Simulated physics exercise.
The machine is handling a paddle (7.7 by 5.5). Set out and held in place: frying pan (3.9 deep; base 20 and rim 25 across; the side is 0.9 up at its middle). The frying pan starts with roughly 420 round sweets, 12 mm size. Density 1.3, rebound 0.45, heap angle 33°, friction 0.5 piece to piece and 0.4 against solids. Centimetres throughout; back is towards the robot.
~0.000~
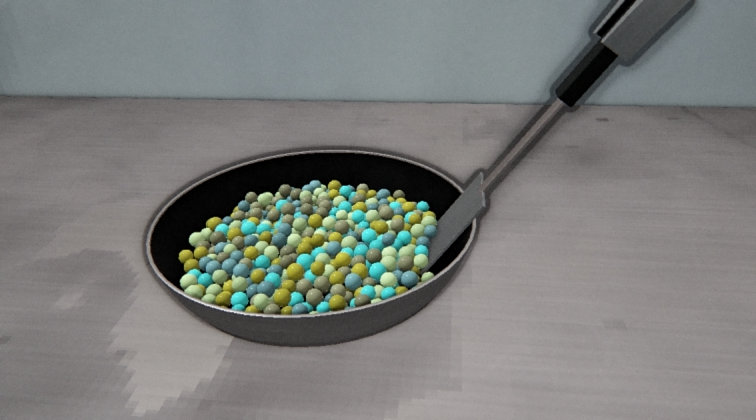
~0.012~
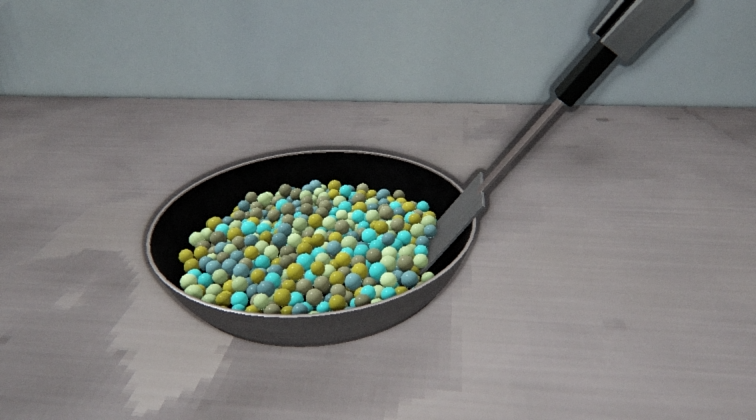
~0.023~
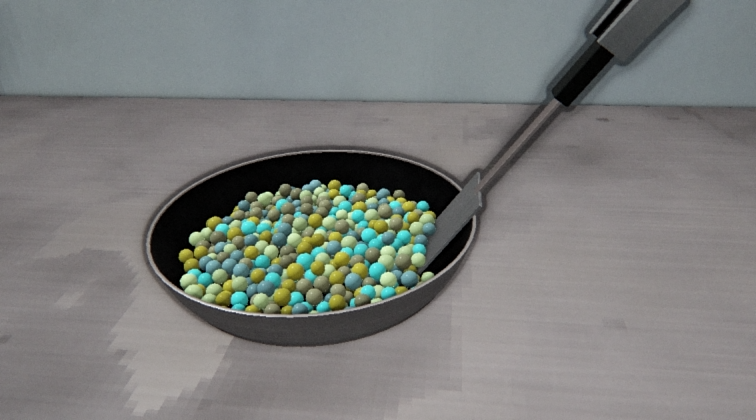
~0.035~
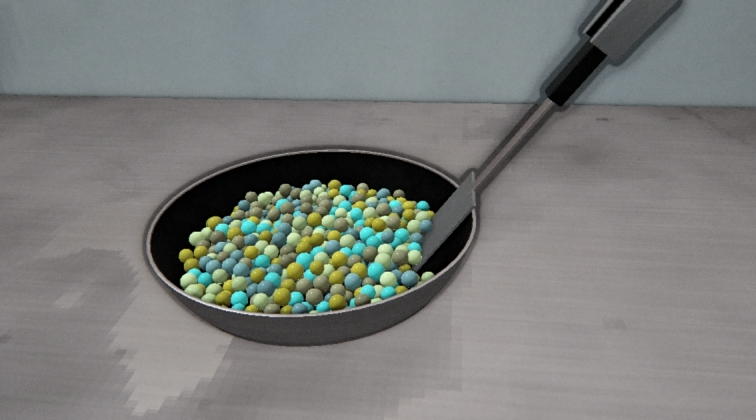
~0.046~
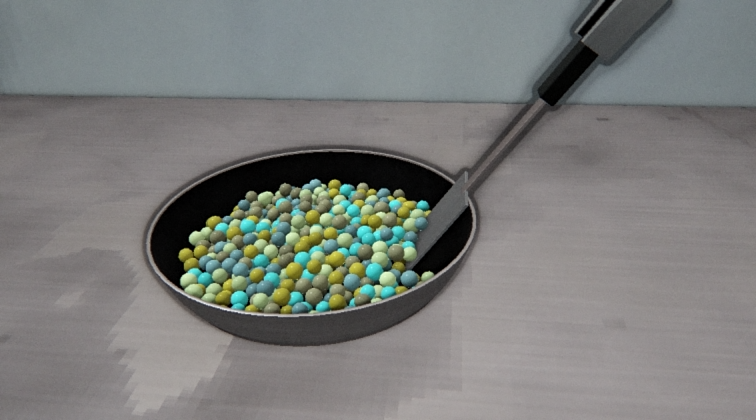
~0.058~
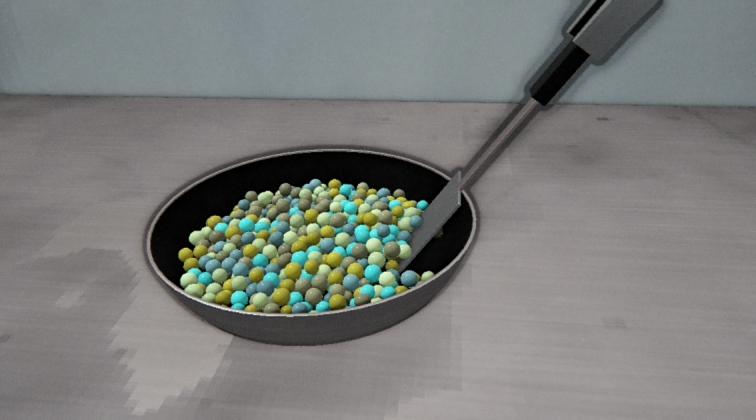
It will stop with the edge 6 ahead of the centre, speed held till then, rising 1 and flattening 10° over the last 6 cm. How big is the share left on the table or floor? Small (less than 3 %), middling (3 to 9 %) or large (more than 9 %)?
On the table or floor the share is small, less than 3 %.
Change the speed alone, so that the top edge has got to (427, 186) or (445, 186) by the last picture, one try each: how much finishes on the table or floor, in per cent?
About 5 and 0 per cent.
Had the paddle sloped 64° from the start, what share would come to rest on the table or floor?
Then about 0 per cent.
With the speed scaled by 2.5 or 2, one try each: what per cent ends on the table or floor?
About 5 and 0 per cent.
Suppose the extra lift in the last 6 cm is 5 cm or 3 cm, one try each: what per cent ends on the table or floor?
About 0 and 0 per cent.
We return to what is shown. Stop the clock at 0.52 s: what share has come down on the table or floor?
Some 0 per cent.
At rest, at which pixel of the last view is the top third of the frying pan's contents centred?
Around (234, 221).
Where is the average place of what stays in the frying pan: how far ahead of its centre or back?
Some 3.0 cm ahead.
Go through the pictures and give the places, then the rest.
The first frame shows paddle top edge at (483, 188), sloping 55°; upper third of the load around (322, 234), from x 185 to 435, top at y 185; 418 in the frying pan.
The second frame shows paddle top edge at (483, 188), sloping 55°; upper third of the load around (322, 234), from x 185 to 435, top at y 185.
The third frame shows paddle top edge at (480, 188), sloping 55°; upper third of the load around (323, 234), from x 185 to 435, top at y 185.
The fourth frame shows paddle top edge at (474, 188), sloping 55°; upper third of the load around (323, 233), from x 185 to 435, top at y 185.
The fifth frame shows paddle top edge at (467, 187), sloping 55°; upper third of the load around (322, 232), from x 185 to 435, top at y 185.
The sixth frame shows paddle top edge at (460, 187), sloping 55°; upper third of the load around (320, 231), from x 185 to 435, top at y 185; 418 in the frying pan.
After 0.16 s, sloping 55°, highest piece 5 above the table; 418 in the frying pan.
After 0.27 s, sloping 51°, highest piece 5 above the table; 418 in the frying pan.
After 0.52 s, sloping 45°, highest piece 5 above the table; 418 in the frying pan.
After 1.57 s, sloping 45°, highest piece 4 above the table; 418 in the frying pan.
At rest, 418 in the frying pan. That is 0 % on the table or floor.
